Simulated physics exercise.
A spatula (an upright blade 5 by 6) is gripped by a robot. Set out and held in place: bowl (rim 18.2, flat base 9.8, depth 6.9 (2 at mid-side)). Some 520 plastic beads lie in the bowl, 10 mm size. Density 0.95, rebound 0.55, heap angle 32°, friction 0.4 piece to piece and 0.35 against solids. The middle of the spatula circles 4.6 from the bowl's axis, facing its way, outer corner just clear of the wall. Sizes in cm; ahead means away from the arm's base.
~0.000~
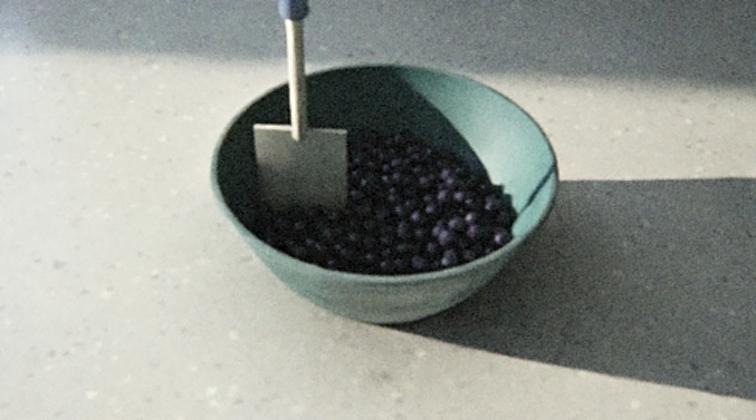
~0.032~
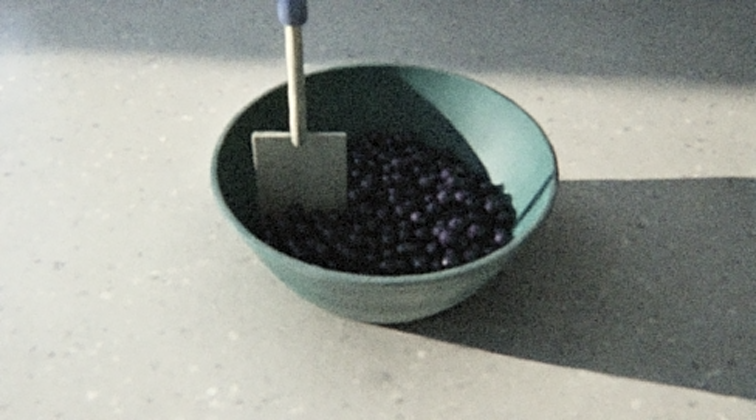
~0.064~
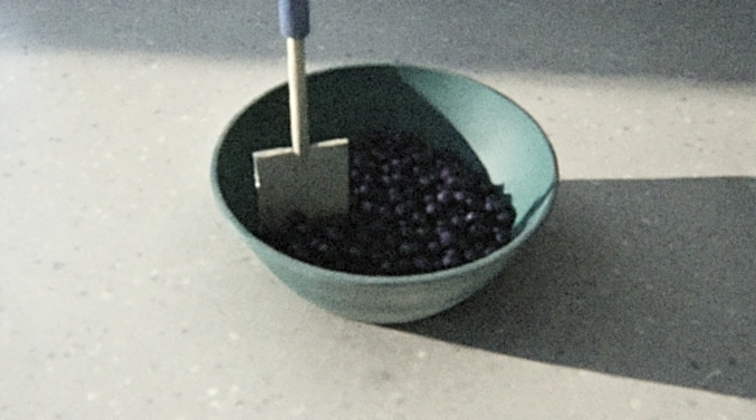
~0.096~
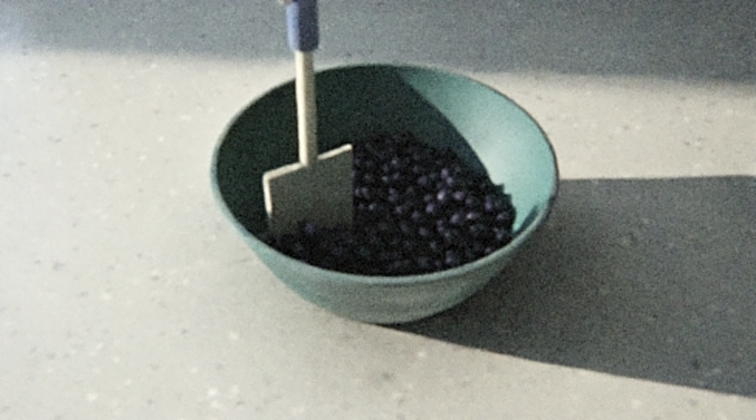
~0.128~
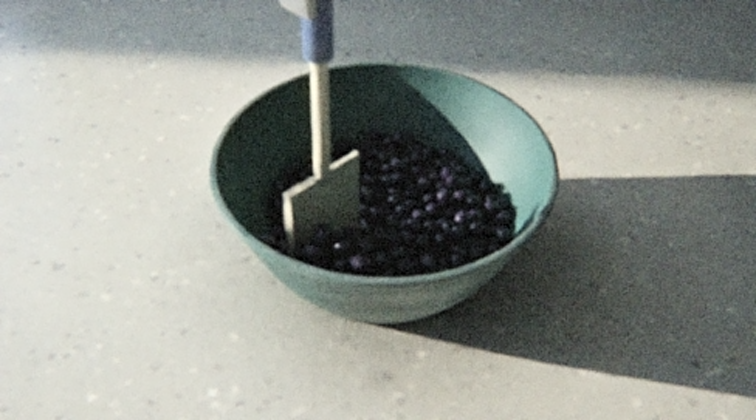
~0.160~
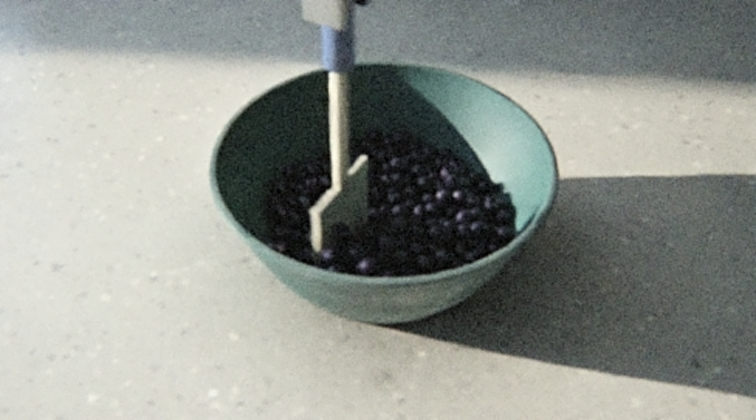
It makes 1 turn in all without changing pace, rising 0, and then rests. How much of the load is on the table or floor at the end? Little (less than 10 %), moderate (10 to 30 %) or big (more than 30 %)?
Share on the table or floor: Little (less than 10 %).
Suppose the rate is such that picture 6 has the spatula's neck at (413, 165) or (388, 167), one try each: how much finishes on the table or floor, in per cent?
About 20 and 15 per cent.
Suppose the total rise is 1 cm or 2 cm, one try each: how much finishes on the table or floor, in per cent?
About 5 and 0 per cent.
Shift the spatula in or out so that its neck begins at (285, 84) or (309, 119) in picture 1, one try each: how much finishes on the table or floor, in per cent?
Some 0 and 5 per cent.
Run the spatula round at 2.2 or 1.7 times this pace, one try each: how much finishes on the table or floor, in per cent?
About 25 and 20 per cent.
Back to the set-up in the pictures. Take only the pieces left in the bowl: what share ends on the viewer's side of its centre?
Roughly 70 per cent.
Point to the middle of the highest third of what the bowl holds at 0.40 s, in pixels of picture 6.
Around (464, 174).
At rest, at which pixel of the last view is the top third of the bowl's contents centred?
Near (308, 236).
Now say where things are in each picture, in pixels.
The spatula neck at (299, 106), 0° round; upper third of the load around (388, 213), from x 265 to 505, top at y 140; 516 in the bowl, in the first picture.
The spatula neck at (298, 112), 6° round; upper third of the load around (388, 214), from x 265 to 505, top at y 140, in the second picture.
The spatula neck at (300, 125), 21° round; upper third of the load around (388, 219), from x 260 to 505, top at y 140, in the third picture.
The spatula neck at (308, 138), 36° round; upper third of the load around (385, 221), from x 265 to 505, top at y 140, in the fourth picture.
The spatula neck at (322, 150), 51° round; upper third of the load around (389, 229), from x 265 to 505, top at y 140, in the fifth picture.
The spatula neck at (341, 160), 66° round; upper third of the load around (398, 231), from x 275 to 505, top at y 135; 516 in the bowl, in the sixth picture.
After 0.40 s, 180° round, highest piece 8 above the table; 515 in the bowl, 1 in flight or on the tool.
After 0.65 s, 294° round, highest piece 8 above the table; 505 in the bowl, 9 on the table or floor, 2 in flight or on the tool.
After 0.97 s, 0° round, highest piece 7 above the table; 497 in the bowl, 19 on the table or floor.
After 1.67 s, 0° round, highest piece 7 above the table; 497 in the bowl, 19 on the table or floor.
In the end, 497 in the bowl, 19 on the table or floor. That is 4 % on the table or floor.
